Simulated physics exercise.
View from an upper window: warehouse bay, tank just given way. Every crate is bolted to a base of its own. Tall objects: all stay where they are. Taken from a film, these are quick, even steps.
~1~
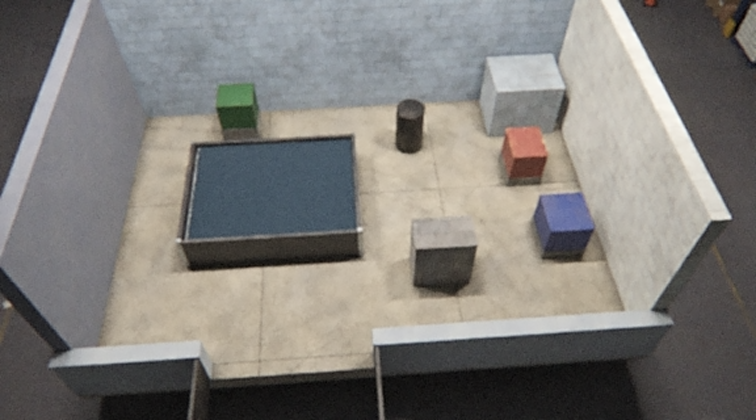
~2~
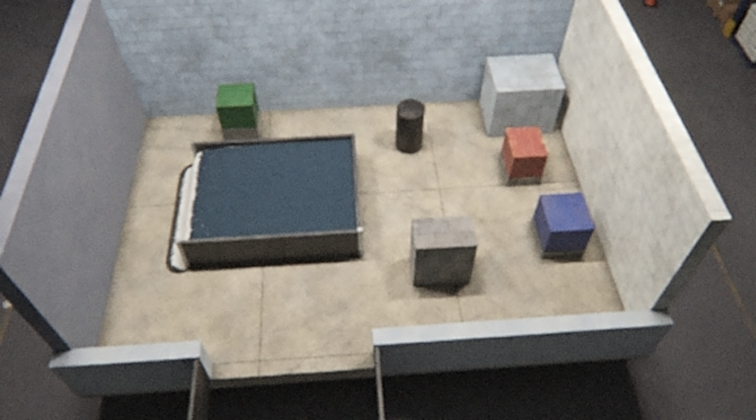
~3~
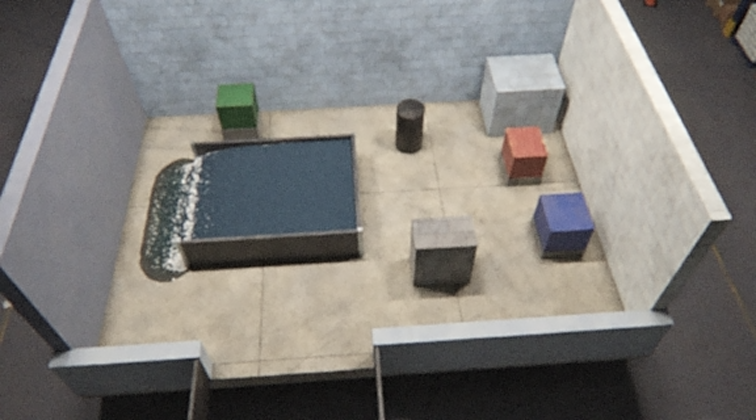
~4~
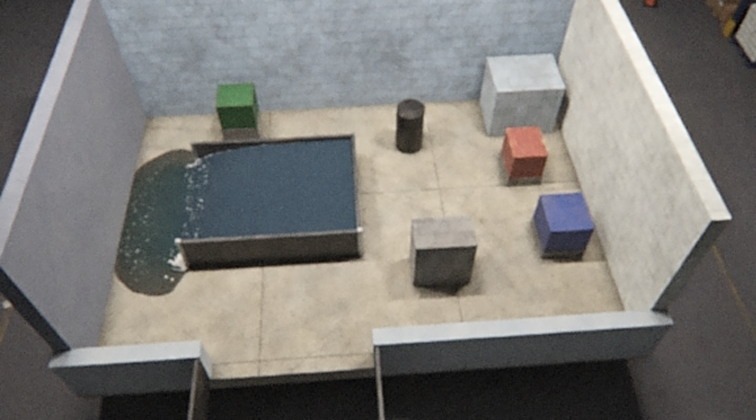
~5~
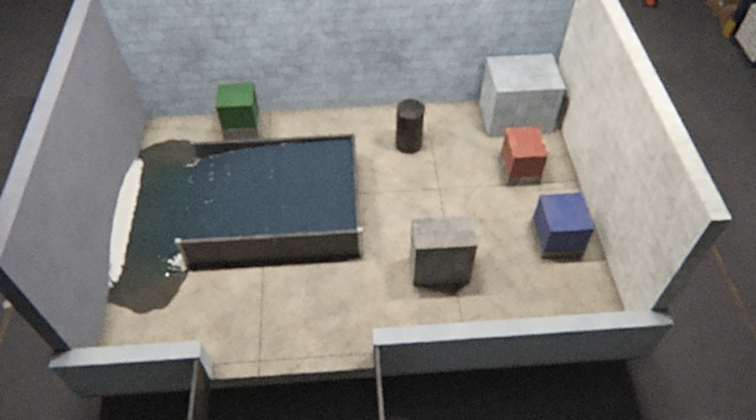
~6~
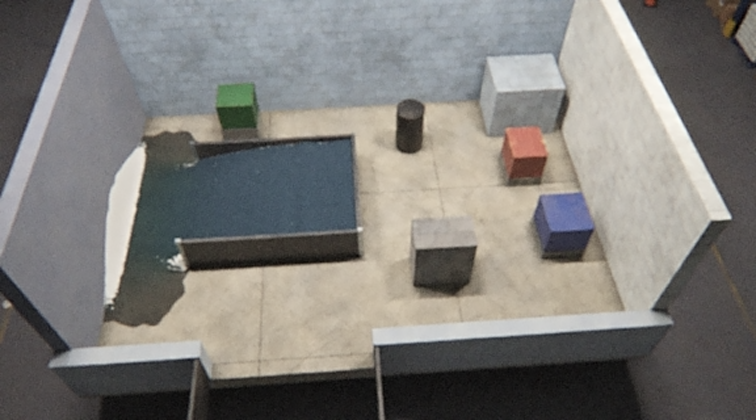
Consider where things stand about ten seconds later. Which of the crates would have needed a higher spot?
In the end the blue crate is unaffected by the water; the green crate is unaffected by the water; the red crate is unaffected by the water.
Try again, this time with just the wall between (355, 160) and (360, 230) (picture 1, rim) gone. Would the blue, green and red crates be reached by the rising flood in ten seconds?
Result: Blue crate gets overtopped, green crate is left untouched, red crate gets overtopped.
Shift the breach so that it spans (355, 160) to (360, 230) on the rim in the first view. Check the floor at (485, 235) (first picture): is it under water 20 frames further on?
Logged for the spot: In a puddle.
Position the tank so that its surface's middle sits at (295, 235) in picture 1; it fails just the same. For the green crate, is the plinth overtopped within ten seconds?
Result - green crate stays clear.
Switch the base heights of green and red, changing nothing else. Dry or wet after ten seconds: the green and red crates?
Green: Is reached; red: Stays clear.
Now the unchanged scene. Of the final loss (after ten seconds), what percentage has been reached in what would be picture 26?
Share gone by then: About 15 %.
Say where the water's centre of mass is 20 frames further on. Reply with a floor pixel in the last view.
It is near (217, 219).
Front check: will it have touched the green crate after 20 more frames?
Green crate wet.
A moment on, water covers 15 % of the floor; the blue crate not reached, the green crate not reached, the red crate not reached.
Next, water covers 25 % of the floor; the blue crate not reached, the green crate water round its plinth, the red crate not reached.
Then, water covers 55 % of the floor; the blue crate not reached, the green crate water round its plinth, the red crate not reached.
Later, water covers 90 % of the floor; the blue crate water round its plinth, the green crate water round its plinth, the red crate water round its plinth.
In the end, water covers 100 % of the floor; the blue crate stayed above the water, the green crate stayed above the water, the red crate stayed above the water.
